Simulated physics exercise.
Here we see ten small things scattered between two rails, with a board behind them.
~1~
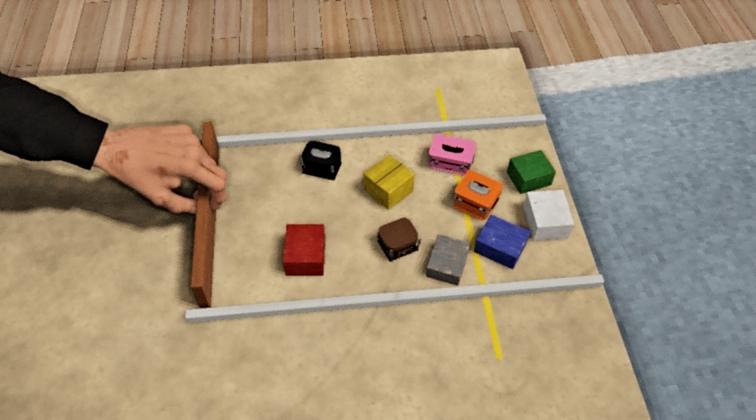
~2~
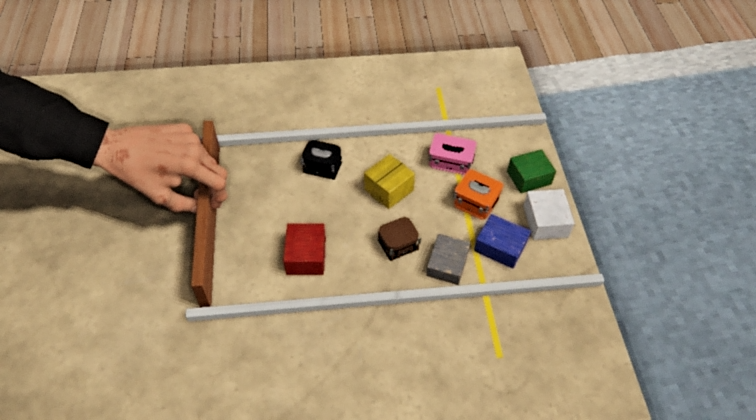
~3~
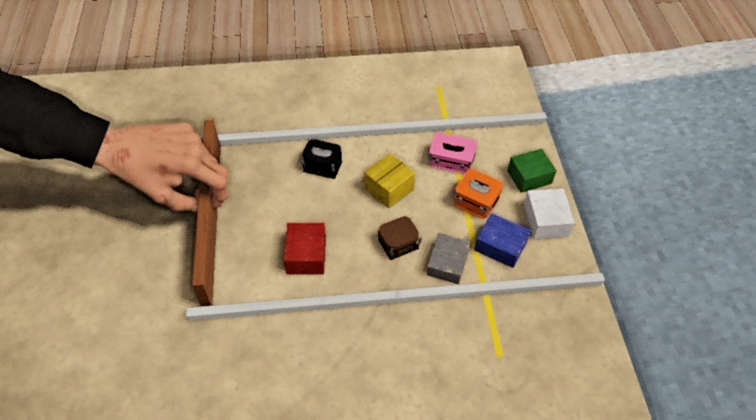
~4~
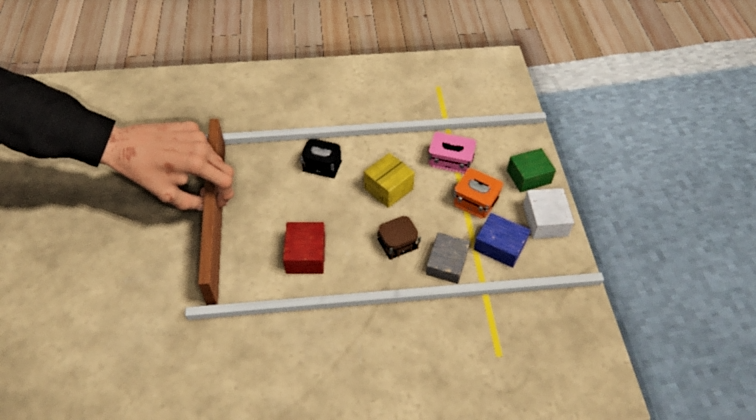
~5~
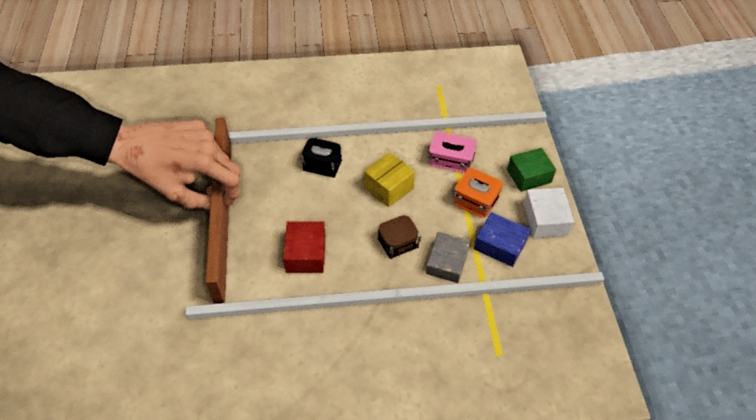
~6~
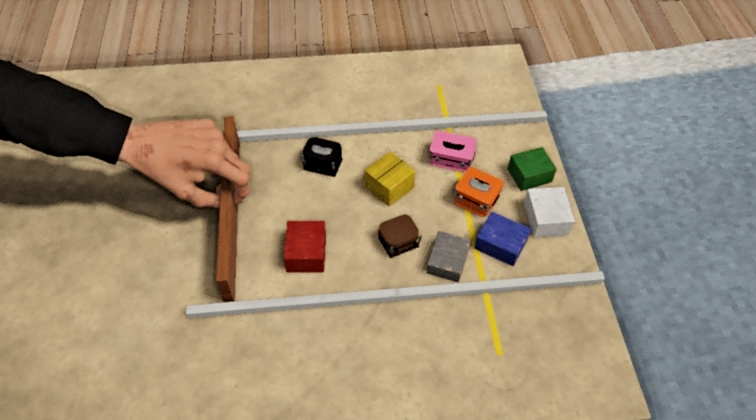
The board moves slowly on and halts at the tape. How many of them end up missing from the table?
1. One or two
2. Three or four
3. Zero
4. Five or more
Zero (3).
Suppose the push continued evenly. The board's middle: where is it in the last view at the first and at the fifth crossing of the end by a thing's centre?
At (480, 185) for the first, at (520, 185) for the fifth.
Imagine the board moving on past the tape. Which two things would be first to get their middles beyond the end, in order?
Order, earliest first: Green block, white block.
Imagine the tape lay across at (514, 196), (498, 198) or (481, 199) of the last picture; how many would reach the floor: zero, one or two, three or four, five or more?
First one to two, next one to two, finally not one.
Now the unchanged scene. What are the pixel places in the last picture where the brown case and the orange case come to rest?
Final centres, first then second: (522, 212), (520, 184).
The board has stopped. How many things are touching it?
Count: 4.
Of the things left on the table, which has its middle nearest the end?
The green block.
Soon after, none off yet; white block at rest near (549, 212); green block at rest near (532, 169); blue block at rest near (502, 239).
After that, none off yet; white block at rest near (550, 211); green block at rest near (532, 169); blue block displaced a little near (524, 239).
In the end, the number that fall off is zero.
